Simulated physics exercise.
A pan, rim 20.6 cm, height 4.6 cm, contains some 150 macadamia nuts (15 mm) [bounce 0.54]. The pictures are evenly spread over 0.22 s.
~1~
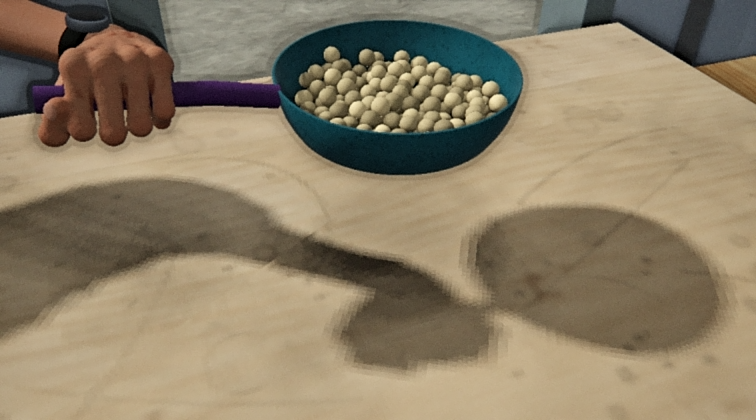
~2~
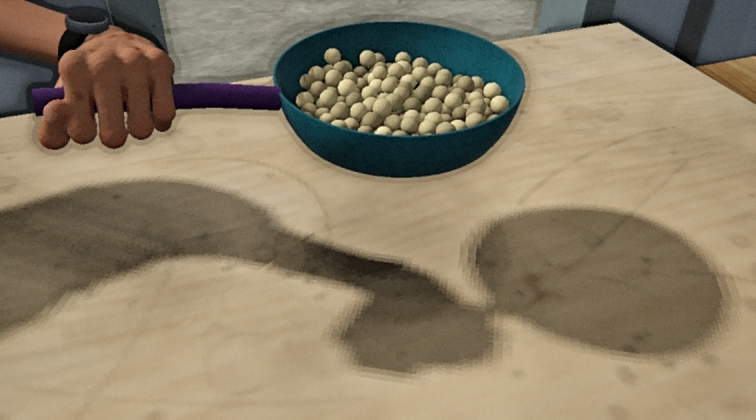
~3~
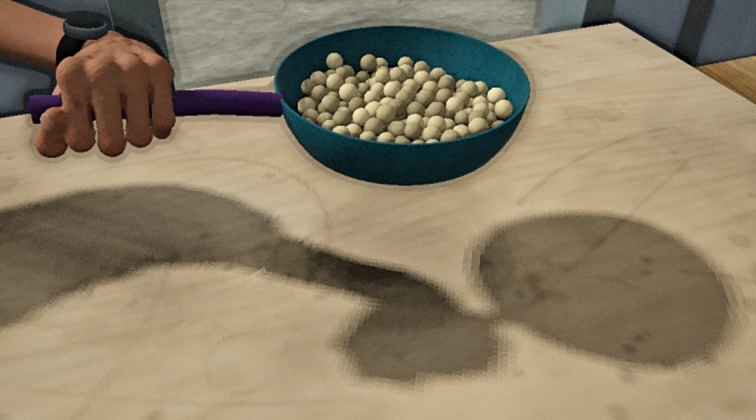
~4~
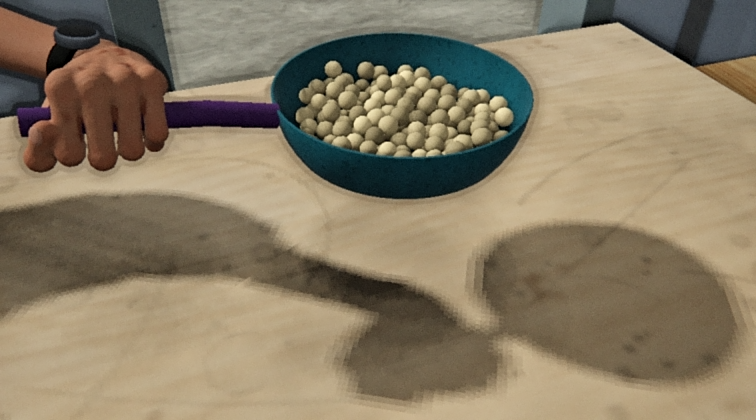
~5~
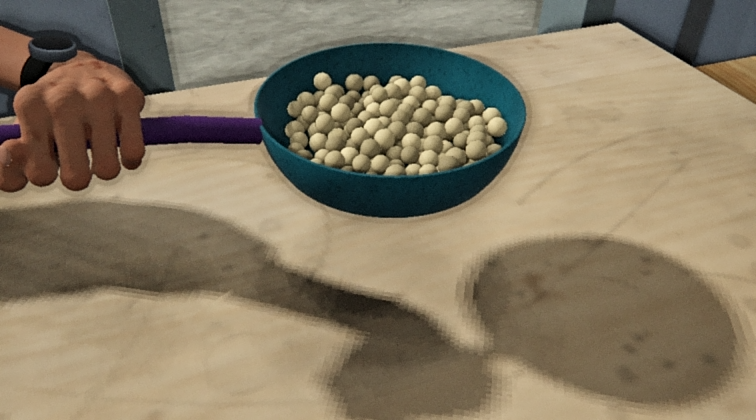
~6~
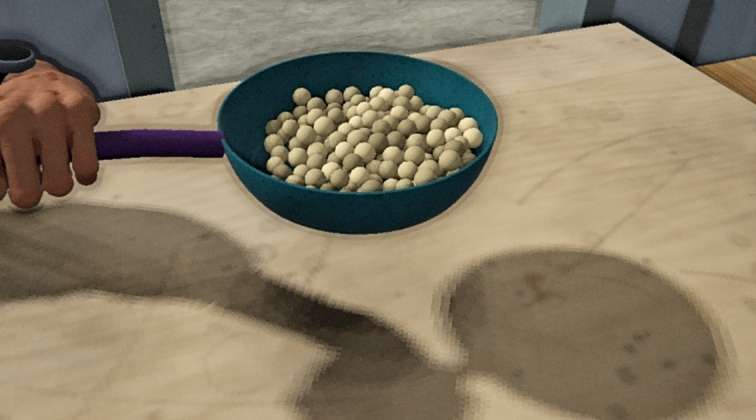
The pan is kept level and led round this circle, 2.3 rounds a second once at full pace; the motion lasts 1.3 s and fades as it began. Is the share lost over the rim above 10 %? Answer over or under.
Share that leaves it, set against 10 %: Over.
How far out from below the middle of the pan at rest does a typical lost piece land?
About 28 cm.
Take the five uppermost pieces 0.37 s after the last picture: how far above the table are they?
Some 22 cm.
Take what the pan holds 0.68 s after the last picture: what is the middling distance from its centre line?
Roughly 7.0 cm.
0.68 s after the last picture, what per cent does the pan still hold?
Some 55 per cent of the load.
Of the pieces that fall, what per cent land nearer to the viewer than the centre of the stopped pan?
Roughly 50 per cent.
Then, 0.37 s after the last picture, pan 85 %, in the air 15 %; middle of the pieces not yet landed near (387, 76).
Then, 0.68 s after the last picture, fallen behind where it stops 5 %, pan 55 %, fallen in front of where it stops 10 %, fallen right of where it stops 10 %, in the air 15 %; middle of the pieces not yet landed near (260, 114).
Then, 0.96 s after the last picture, fallen behind where it stops 15 %, pan 45 %, fallen in front of where it stops 10 %, fallen right of where it stops 15 %, fallen left of where it stops 5 %, in the air 10 %; middle of the pieces not yet landed near (394, 149).
Then, 1.23 s after the last picture, fallen behind where it stops 15 %, pan 40 %, fallen in front of where it stops 15 %, fallen right of where it stops 20 %, fallen left of where it stops 5 %; middle of the pieces not yet landed near (254, 137).
In the end, fallen behind where it stops 15 %, pan 40 %, fallen in front of where it stops 15 %, fallen right of where it stops 20 %, fallen left of where it stops 5 %.
